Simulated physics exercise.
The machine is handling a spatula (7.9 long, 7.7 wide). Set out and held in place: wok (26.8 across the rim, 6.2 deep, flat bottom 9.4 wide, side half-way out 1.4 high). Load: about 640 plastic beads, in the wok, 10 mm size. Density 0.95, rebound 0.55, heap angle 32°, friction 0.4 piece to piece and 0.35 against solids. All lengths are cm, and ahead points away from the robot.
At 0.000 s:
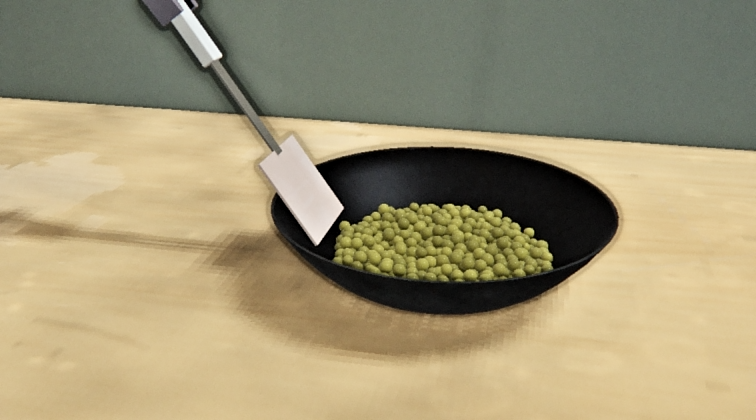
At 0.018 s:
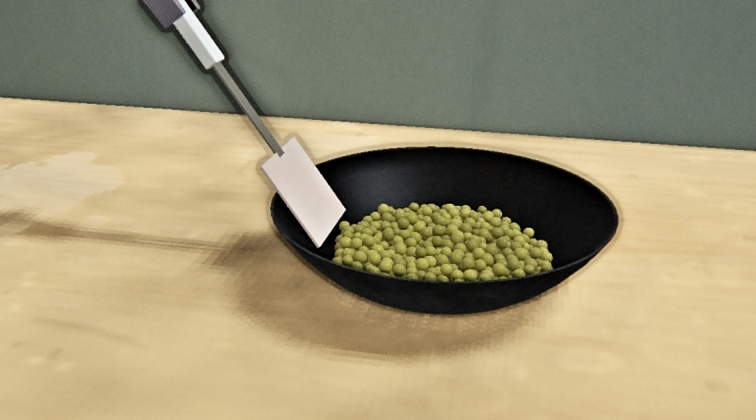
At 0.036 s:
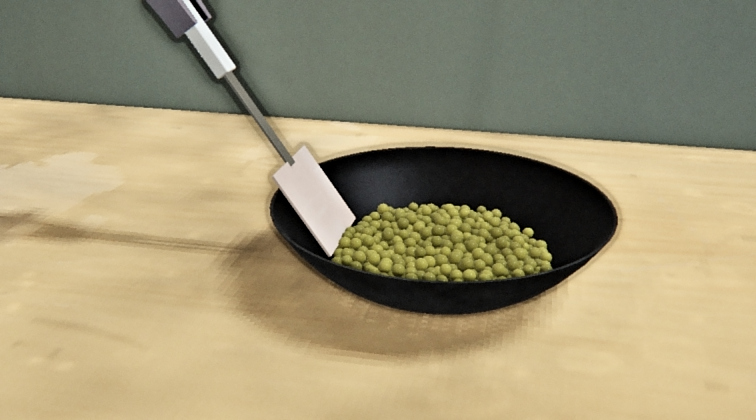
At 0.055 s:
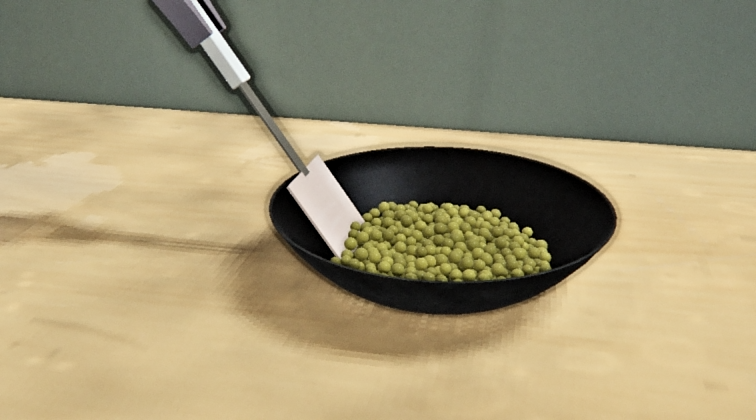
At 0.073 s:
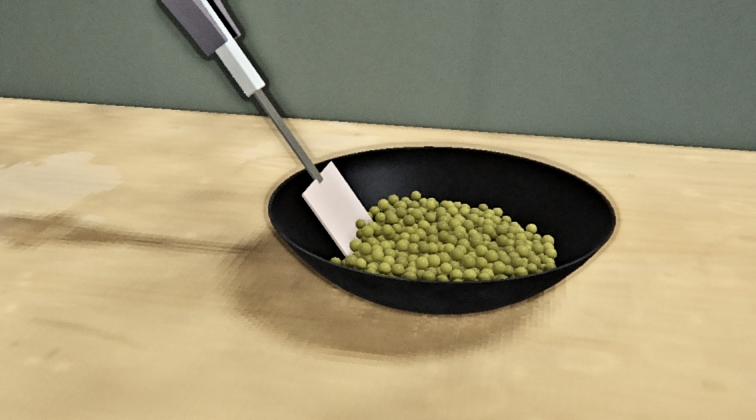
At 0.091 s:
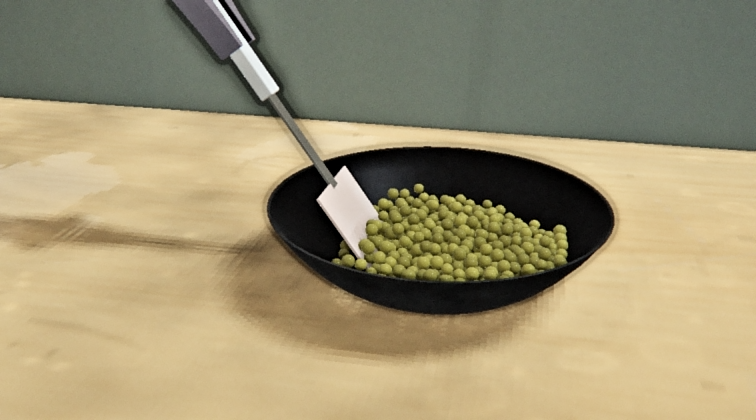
A pale spatula held by a robot slid down and to the right inside a black wok, pressing into a heap of small green beads and nudging some of them slightly up and to the right.
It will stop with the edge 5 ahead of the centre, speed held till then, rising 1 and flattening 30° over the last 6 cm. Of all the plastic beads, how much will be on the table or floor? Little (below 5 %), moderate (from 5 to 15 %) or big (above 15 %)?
On the table or floor the share is little, below 5 %.
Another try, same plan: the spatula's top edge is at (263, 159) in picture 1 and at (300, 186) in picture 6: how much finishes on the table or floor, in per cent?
About 0 per cent.
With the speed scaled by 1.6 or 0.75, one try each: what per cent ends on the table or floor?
About 0 and 0 per cent.
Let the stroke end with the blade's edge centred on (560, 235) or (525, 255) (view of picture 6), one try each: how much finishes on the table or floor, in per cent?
Some 20 and 0 per cent.
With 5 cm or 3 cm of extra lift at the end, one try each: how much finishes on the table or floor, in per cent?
About 0 and 0 per cent.
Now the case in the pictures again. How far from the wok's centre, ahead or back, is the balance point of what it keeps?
Some 4.5 cm ahead.
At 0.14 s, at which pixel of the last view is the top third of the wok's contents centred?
Around (488, 244).
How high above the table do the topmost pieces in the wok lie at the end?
Some 6.5 cm.
After 0.14 s, sloping 54°, highest piece 5 above the table; 637 in the wok.
After 0.18 s, sloping 40°, highest piece 6 above the table; 637 in the wok.
After 0.40 s, sloping 25°, highest piece 6 above the table; 637 in the wok.
After 1.45 s, sloping 25°, highest piece 6 above the table; 637 in the wok.
At rest, 637 in the wok. That is 0 % on the table or floor.
